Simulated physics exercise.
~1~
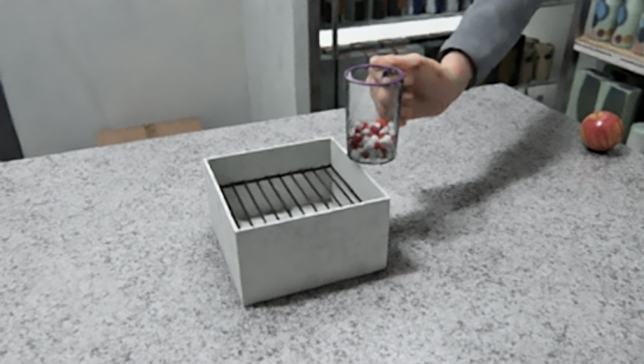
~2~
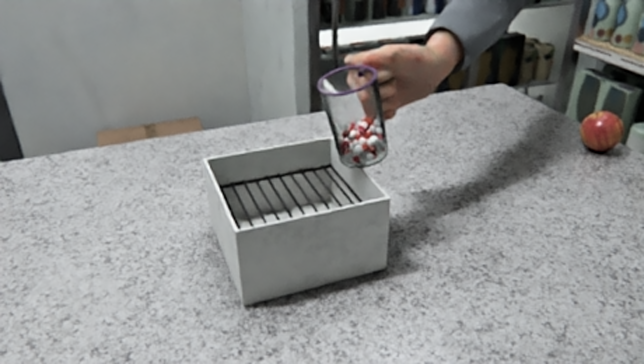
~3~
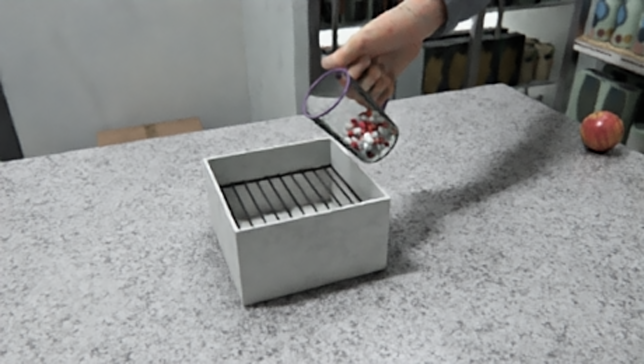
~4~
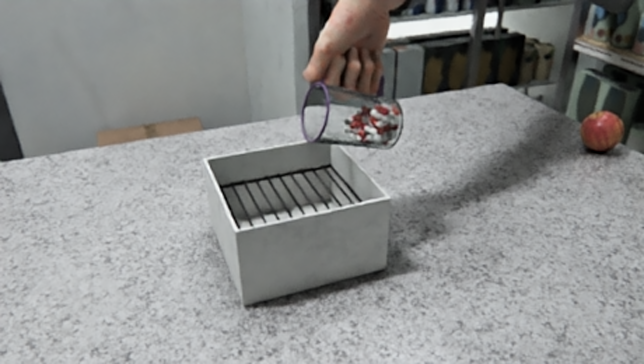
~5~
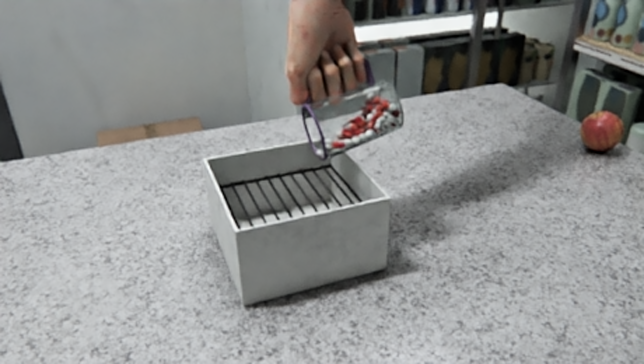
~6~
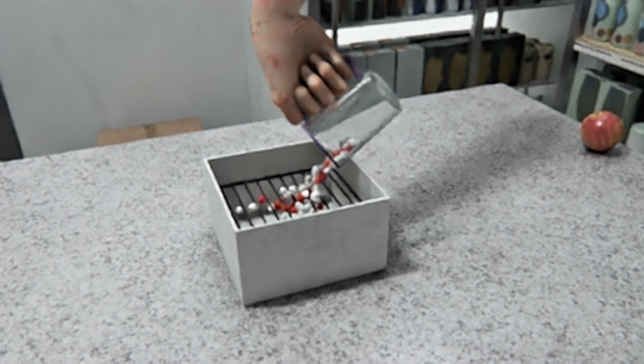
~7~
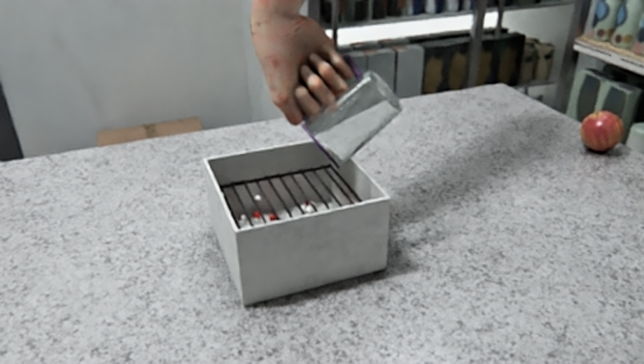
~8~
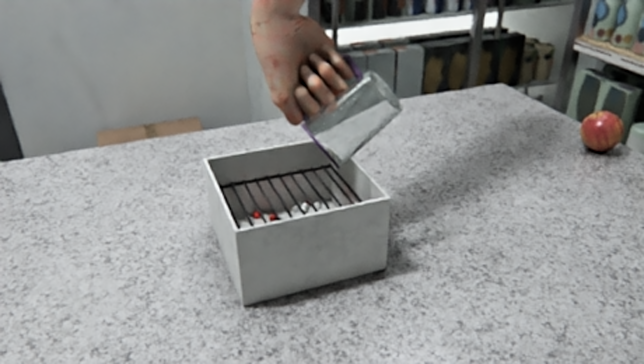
On a speckled grey countertop, seen from slightly above by a still camera, an open pale box stands near the middle with dark parallel wires across its inside, and a red apple sits at the far right. A hand in a grey sleeve holds a clear cup of small red and white bits beside the box. The hand moves left and tips the cup onto its side, then further until its mouth points down into the box. The bits spill over the wires and slip through the gaps. Finally the cup is empty, still held tilted, and all the bits lie beneath the wires.
